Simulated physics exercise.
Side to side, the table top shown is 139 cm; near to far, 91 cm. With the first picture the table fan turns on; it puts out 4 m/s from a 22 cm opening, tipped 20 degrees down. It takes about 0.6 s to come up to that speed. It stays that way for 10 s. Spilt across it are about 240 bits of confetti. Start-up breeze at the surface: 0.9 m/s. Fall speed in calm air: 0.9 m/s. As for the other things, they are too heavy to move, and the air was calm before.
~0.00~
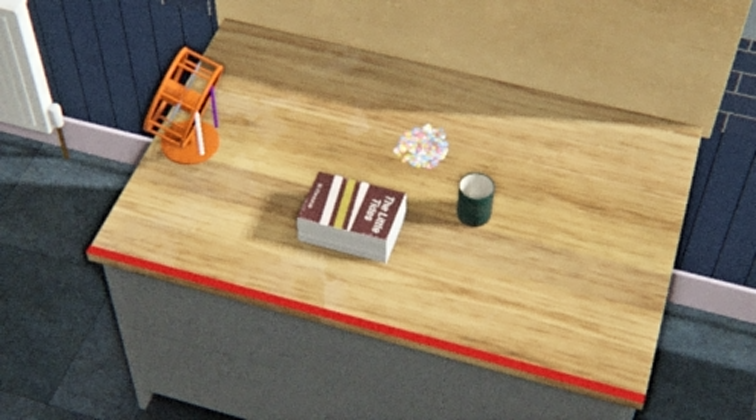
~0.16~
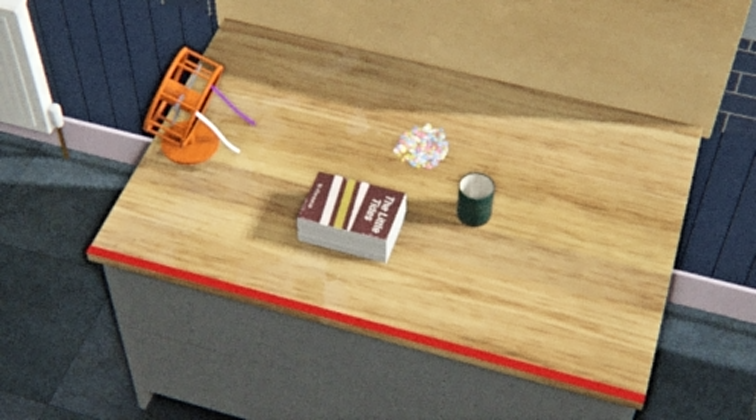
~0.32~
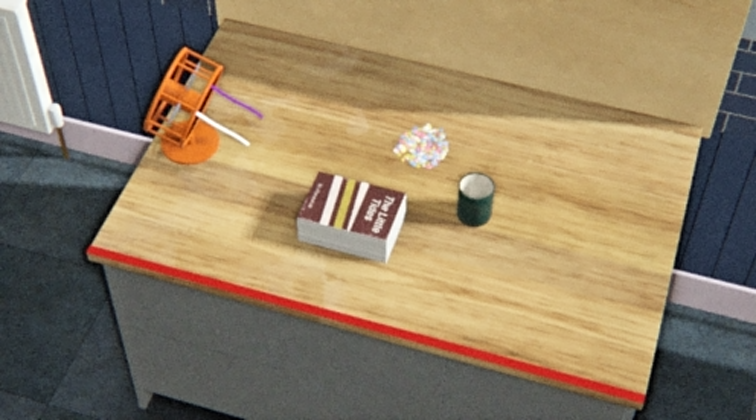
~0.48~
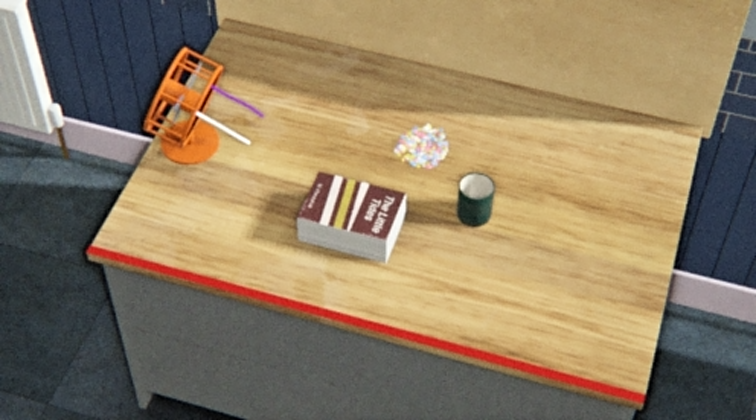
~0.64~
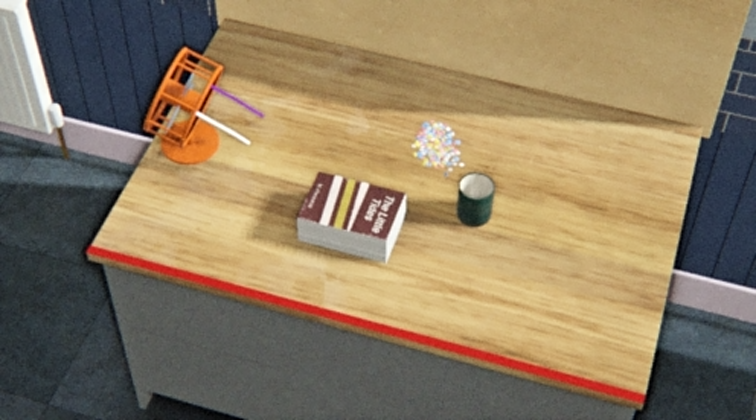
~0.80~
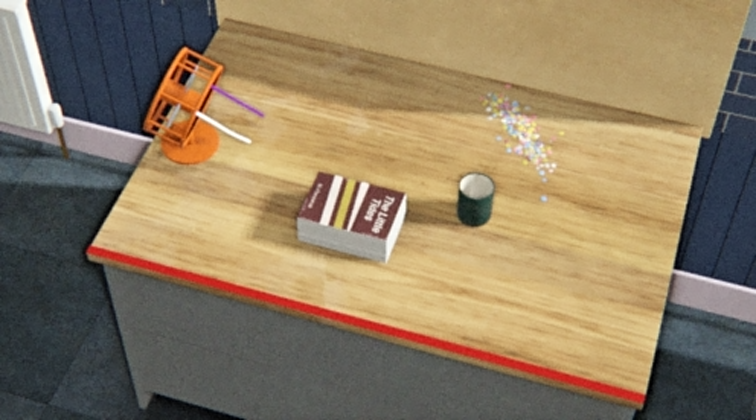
A pile of pastel confetti lies on a pale wooden table with a red front edge, seen from above by a still camera in a room with dark blue walls. An orange fan stands at the left, a maroon-and-white book lies near the centre, and a dark green mug sits right of it. The fan's white and purple streamers swing out rightward, then the confetti shifts and scatters right, behind the mug.
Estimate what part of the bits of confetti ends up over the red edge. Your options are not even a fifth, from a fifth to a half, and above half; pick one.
Fewer than one in five.
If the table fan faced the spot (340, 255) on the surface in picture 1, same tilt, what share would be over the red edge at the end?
Roughly 0 per cent.
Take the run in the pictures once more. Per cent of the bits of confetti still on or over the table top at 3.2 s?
I'd estimate about 0 per cent.
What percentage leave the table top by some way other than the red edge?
Estimated share: Around 100 %.
After 2.0 s, 0 % are on the move or not yet settled, 0 % are over the red edge.
After 3.2 s, 0 % are on the move or not yet settled, 0 % are over the red edge.
After 5.5 s, 0 % are on the move or not yet settled, 0 % are over the red edge.
After 10.0 s, at the end, 0 % are over the red edge.
